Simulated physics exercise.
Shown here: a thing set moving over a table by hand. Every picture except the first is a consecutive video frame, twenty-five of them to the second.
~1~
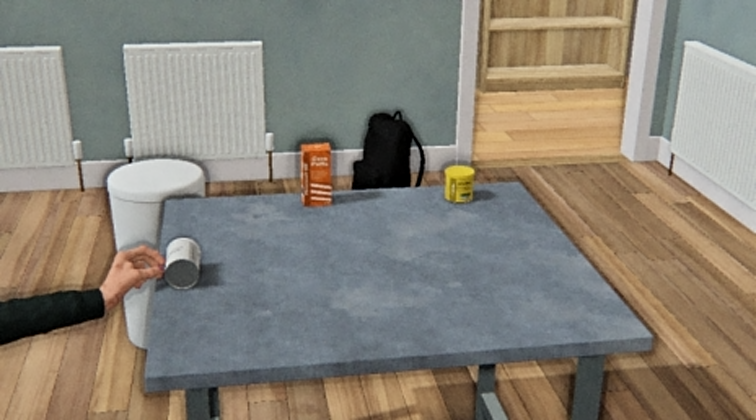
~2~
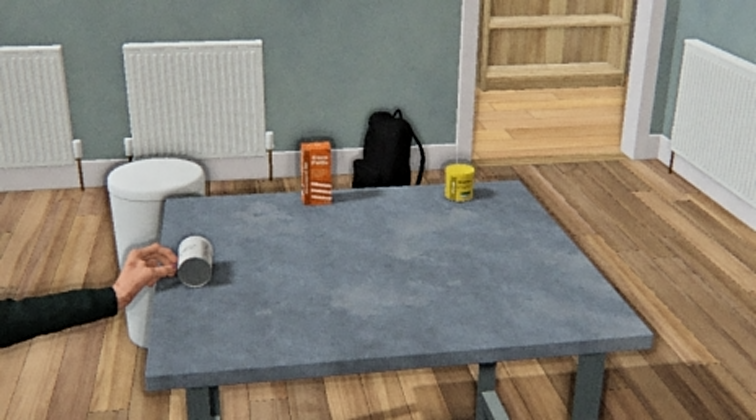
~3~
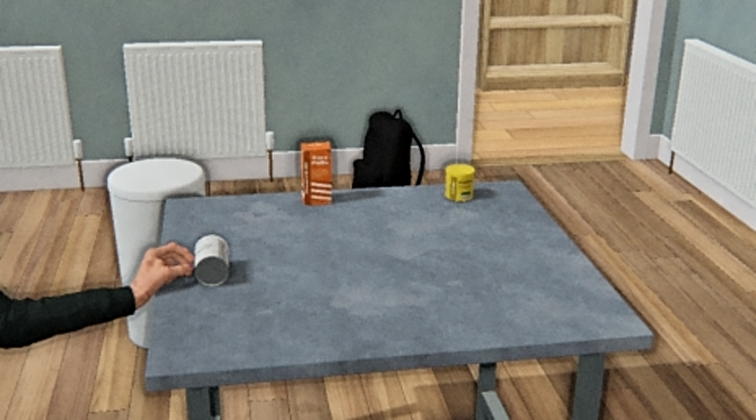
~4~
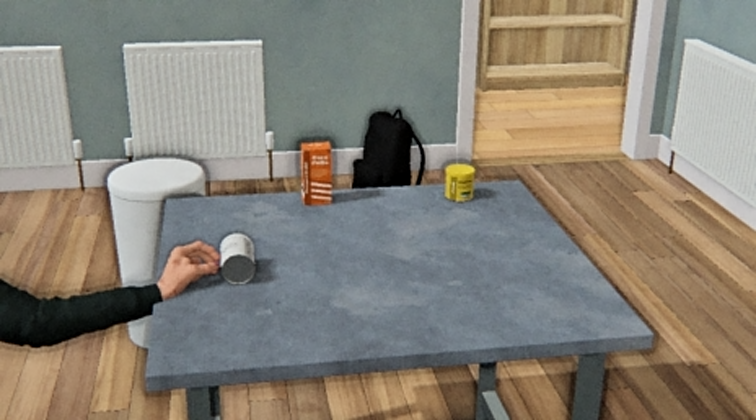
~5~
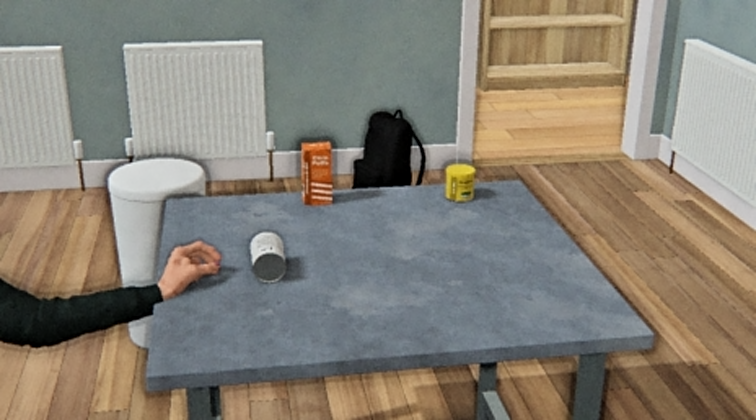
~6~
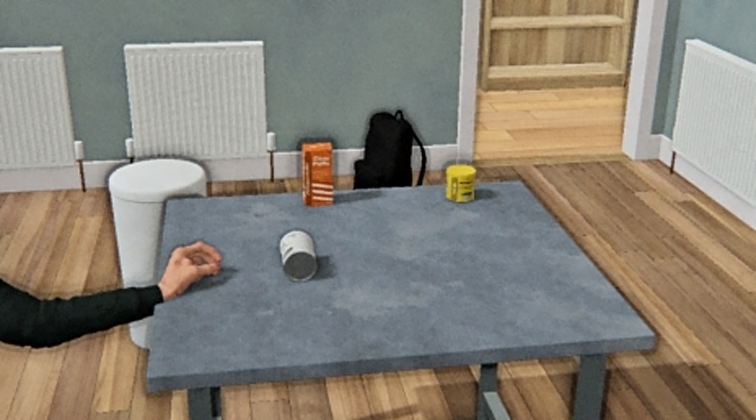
A white tin moves right across the grey table as a hand pushes and releases it.
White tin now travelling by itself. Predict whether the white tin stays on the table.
Watch - it comes off the tabletop.
Then, 0.30 s on from there, white tin shifted well along near (505, 243).
Then, 0.70 s on from there, white tin now off the table.
Then, 1.10 s on from there, things are still on the move.
In the end, off the table, white tin.
